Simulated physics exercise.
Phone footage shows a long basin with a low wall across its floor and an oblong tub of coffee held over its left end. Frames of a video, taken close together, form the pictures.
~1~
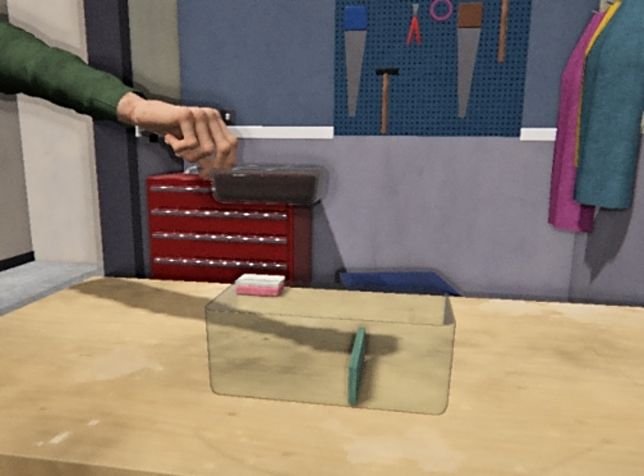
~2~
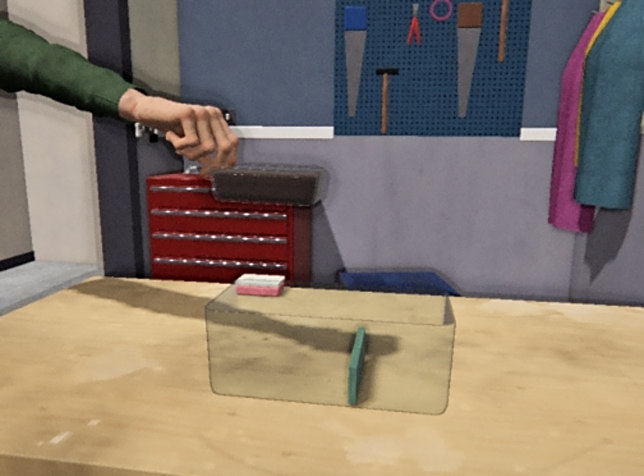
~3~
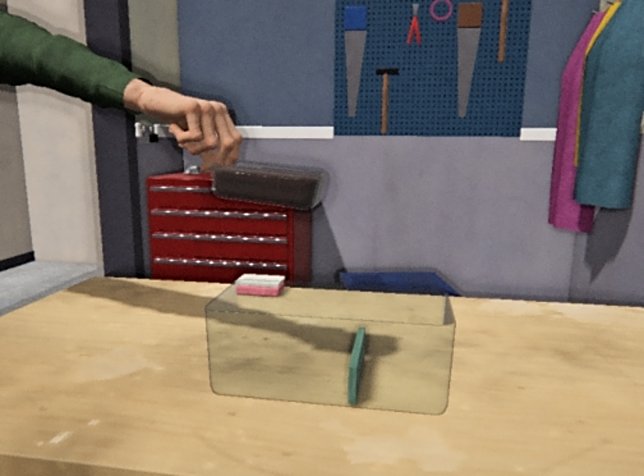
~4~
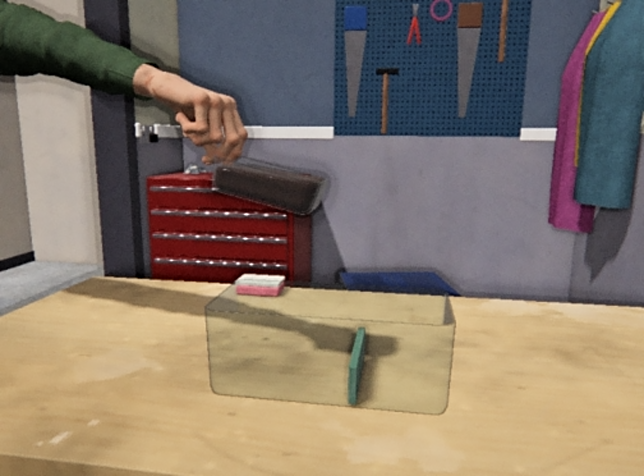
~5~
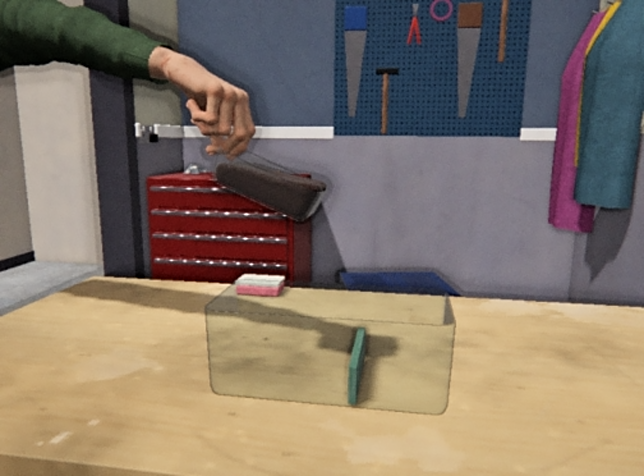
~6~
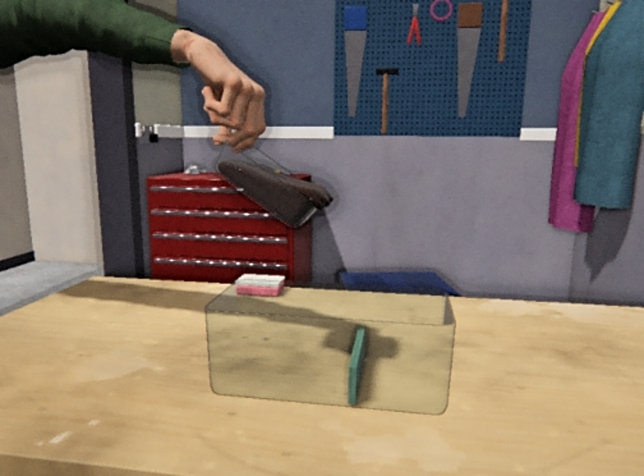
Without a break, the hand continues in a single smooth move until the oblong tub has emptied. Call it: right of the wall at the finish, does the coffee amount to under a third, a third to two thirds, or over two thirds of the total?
A third to two thirds of the total.
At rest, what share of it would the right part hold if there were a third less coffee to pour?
Estimate: Around 35 per cent.
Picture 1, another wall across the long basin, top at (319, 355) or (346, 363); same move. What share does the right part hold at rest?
Note: Roughly 80 % in case one, 70 % in case two.
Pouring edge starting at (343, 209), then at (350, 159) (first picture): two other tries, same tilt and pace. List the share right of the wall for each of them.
In order, some 75 and 75 percent.
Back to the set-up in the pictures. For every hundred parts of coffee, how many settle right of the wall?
Around 60 %.
A moment on, the tilt is 97° and 5 per cent is still to pour, 17 is left of the wall and 32 right of it.
Next, the tilt is 102° and 0 per cent is still to pour, 32 is left of the wall and 63 right of it.
Then the tilt is 102° and 0 per cent is still to pour, 38 is left of the wall and 59 right of it.
Later the tilt is 102° and 0 per cent is still to pour, 38 is left of the wall and 59 right of it.
Finally, 38 per cent lies left of the wall, 59 right of it and 3 outside.
